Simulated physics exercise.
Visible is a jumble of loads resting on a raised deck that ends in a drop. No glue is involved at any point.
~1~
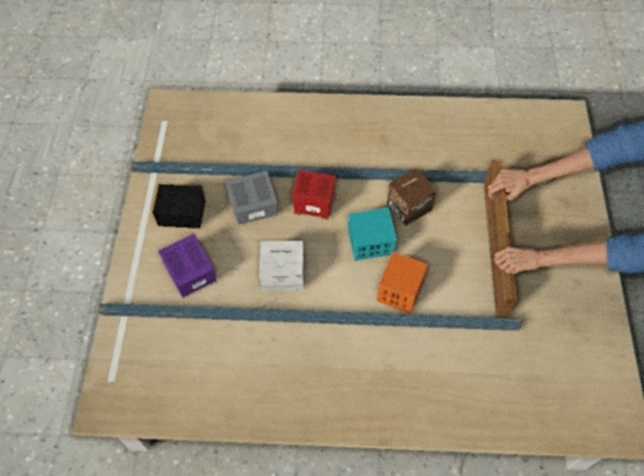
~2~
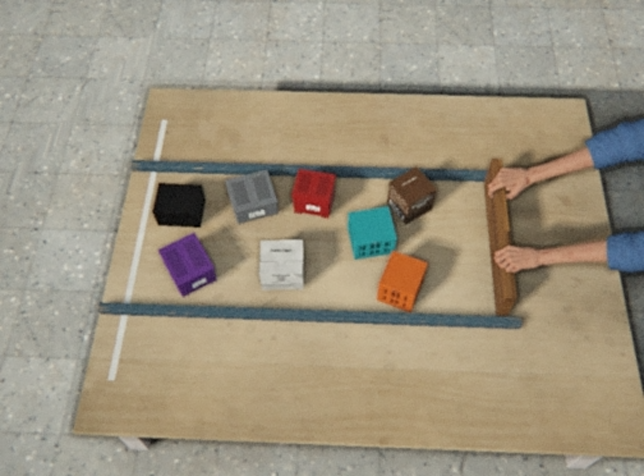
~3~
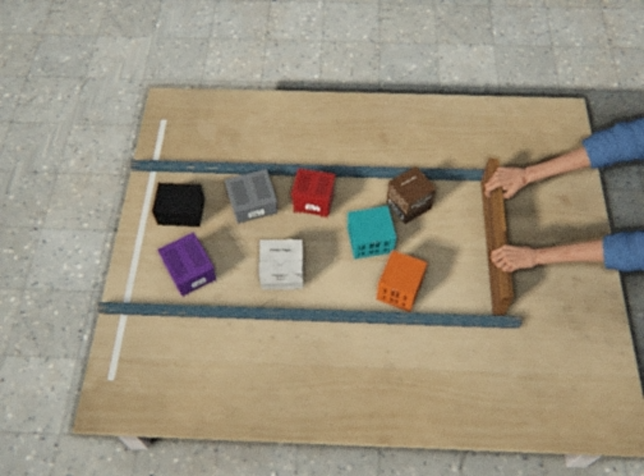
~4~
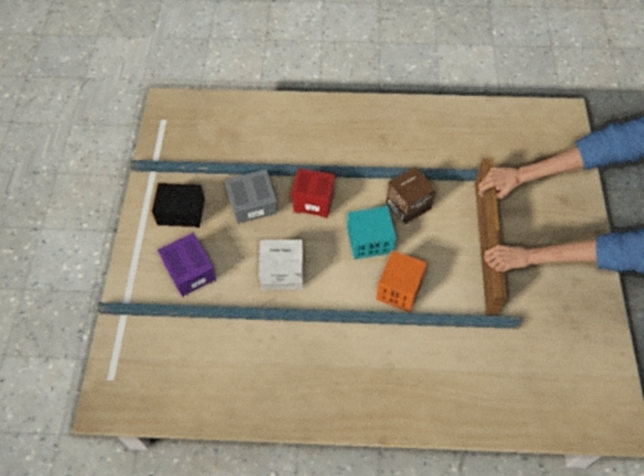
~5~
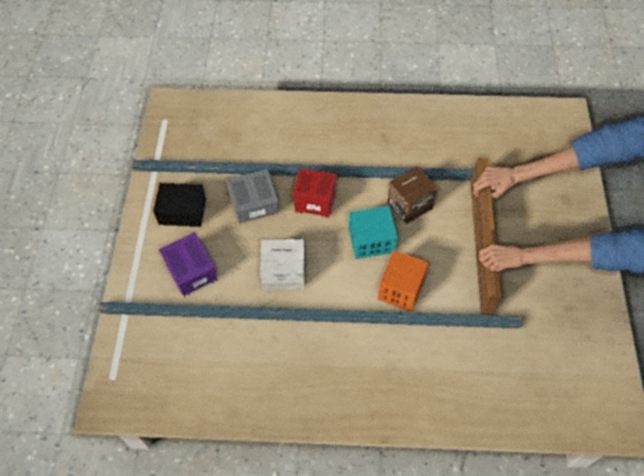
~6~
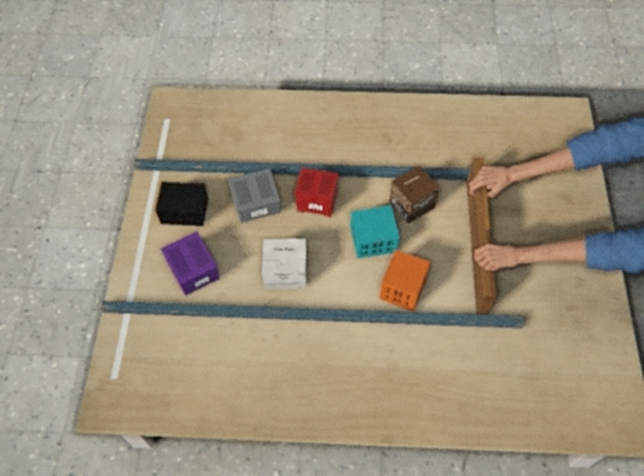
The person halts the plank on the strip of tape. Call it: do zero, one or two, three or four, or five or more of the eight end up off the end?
Five or more end up off it.
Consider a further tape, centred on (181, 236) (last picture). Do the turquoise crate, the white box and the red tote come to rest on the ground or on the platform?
Taking them in turn: Turquoise crate is still there, white box is still there, red tote is still there.
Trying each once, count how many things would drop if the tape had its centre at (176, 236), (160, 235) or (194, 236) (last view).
3, 5, 3.
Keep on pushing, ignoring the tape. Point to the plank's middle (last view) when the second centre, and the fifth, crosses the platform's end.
In pixels, around (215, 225) followed by around (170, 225).
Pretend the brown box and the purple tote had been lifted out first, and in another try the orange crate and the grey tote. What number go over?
You'd count 3 the first time and 3 the second time.
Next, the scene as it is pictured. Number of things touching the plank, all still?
3 in contact.
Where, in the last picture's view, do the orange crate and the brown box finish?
The orange crate ends up near (112, 276), and the brown box near (133, 178).
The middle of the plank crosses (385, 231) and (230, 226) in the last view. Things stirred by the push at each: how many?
That makes 3 at the first spot and 8 at the second.
Soon after, none off yet; black crate at rest near (182, 204); purple tote at rest near (191, 264); grey tote at rest near (255, 196).
After that, none off yet; black crate displaced about its own width near (122, 204); purple tote displaced about its own width near (156, 259); grey tote displaced well along near (168, 193).
In the end, the number that fall off is five or more; gone, red tote, white box, grey tote, purple tote and black crate.
